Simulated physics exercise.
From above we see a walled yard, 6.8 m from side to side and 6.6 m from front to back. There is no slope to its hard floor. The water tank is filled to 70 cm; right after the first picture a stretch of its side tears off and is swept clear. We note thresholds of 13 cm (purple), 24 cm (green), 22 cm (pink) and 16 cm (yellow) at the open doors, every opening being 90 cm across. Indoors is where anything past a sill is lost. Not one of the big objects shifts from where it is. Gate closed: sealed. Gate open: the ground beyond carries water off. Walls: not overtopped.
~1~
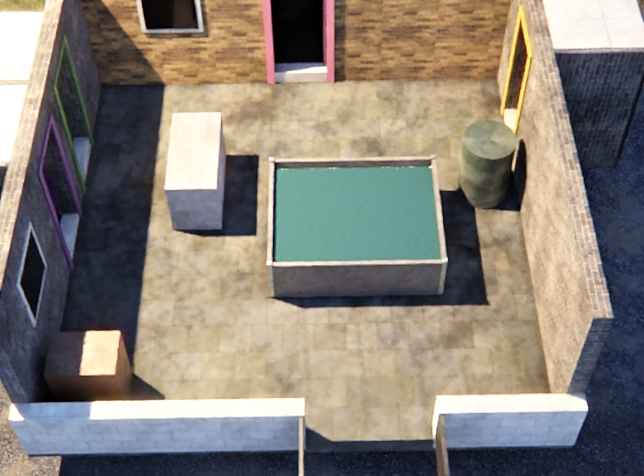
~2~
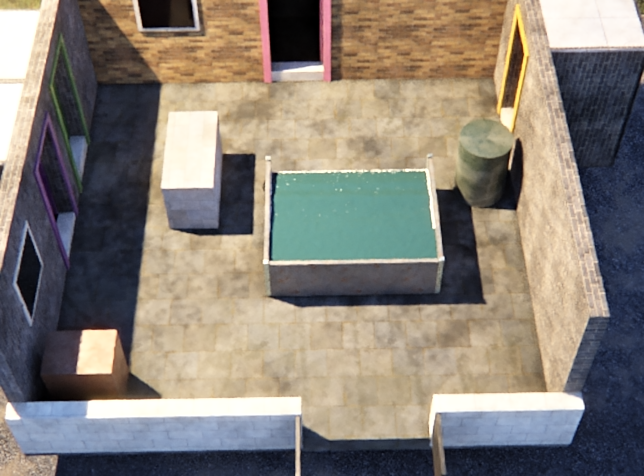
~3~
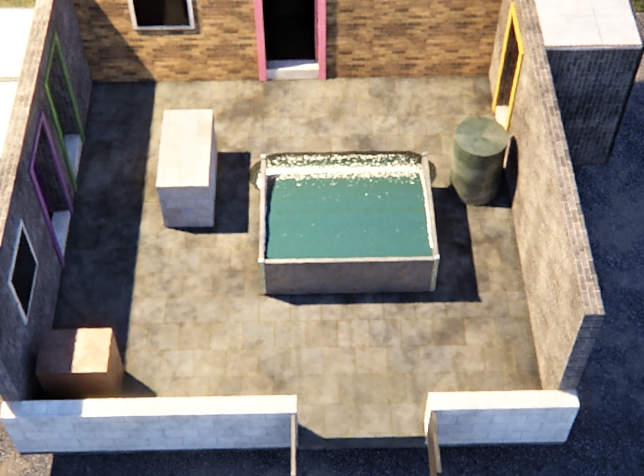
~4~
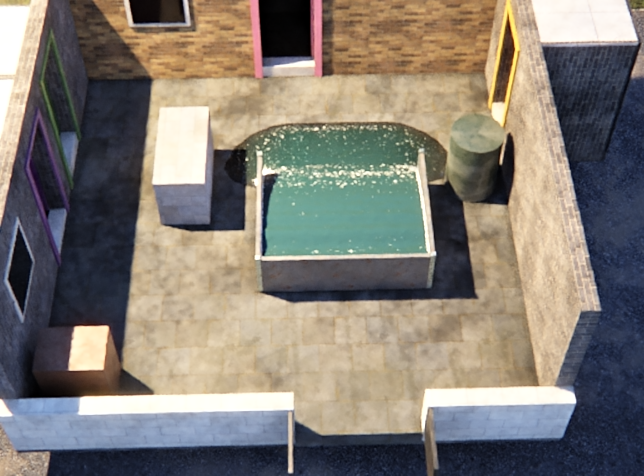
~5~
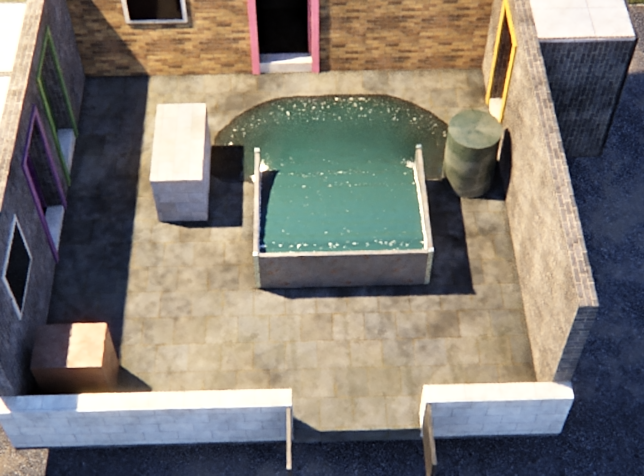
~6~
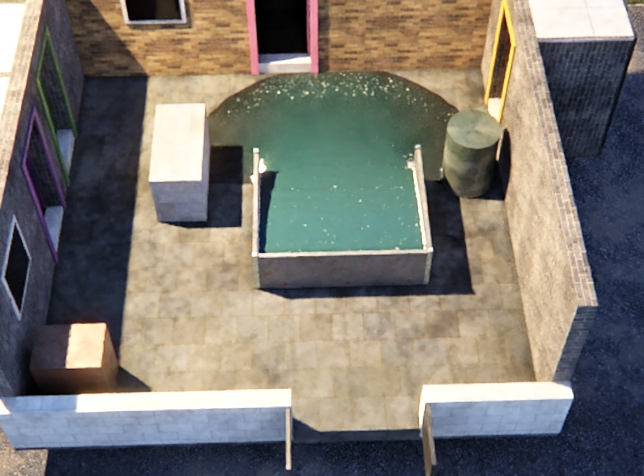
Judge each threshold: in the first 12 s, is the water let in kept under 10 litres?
As I see it, the purple door will not let too much through; the green door will not let too much through; the pink door will let too much through; the yellow door will let too much through.
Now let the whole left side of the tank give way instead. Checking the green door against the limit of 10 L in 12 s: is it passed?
Green: Falls short.
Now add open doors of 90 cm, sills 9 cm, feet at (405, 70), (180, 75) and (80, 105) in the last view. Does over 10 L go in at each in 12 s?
In that order: Over, above, over.
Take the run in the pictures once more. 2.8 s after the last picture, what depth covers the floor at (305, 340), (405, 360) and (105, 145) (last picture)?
0, 0 and 13 cm.
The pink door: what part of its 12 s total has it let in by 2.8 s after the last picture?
It comes to about 100 per cent.
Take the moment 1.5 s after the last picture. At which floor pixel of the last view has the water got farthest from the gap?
Point: Roughly (85, 81) in the last view.
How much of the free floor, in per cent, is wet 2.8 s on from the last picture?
Around 45 per cent.
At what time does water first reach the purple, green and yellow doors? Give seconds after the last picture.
Purple: 2.6 s; green: 2.0 s; yellow: 0.2 s.
Then, 0.7 s after the last picture water covers 30 % of the floor and is deepest (46 cm) near (326, 83); purple door not reached, green door not reached, pink door 41 cm at the sill, 35 L in, yellow door 7 cm at the sill, 0 L in.
Then, 1.5 s after the last picture water covers 35 % of the floor and is deepest (49 cm) near (472, 73); purple door not reached, green door not reached, pink door 37 cm at the sill, 107 L in, yellow door 17 cm at the sill, 0 L in.
Then, 2.8 s after the last picture water covers 45 % of the floor and is deepest (41 cm) near (487, 158); purple door 4 cm at the sill, 0 L in, green door 16 cm at the sill, 0 L in, pink door 19 cm at the sill, 145 L in, yellow door 21 cm at the sill, 15 L in.
Then, 6.3 s after the last picture water covers 90 % of the floor and is deepest (18 cm) near (104, 96); purple door 7 cm at the sill, 0 L in, green door 14 cm at the sill, 0 L in, pink door 8 cm at the sill, 146 L in, yellow door 10 cm at the sill, 57 L in.
Then, 11.3 s after the last picture water covers 95 % of the floor and is deepest (14 cm) near (454, 88); purple door 5 cm at the sill, 0 L in, green door 7 cm at the sill, 0 L in, pink door 9 cm at the sill, 146 L in, yellow door 10 cm at the sill, 57 L in.
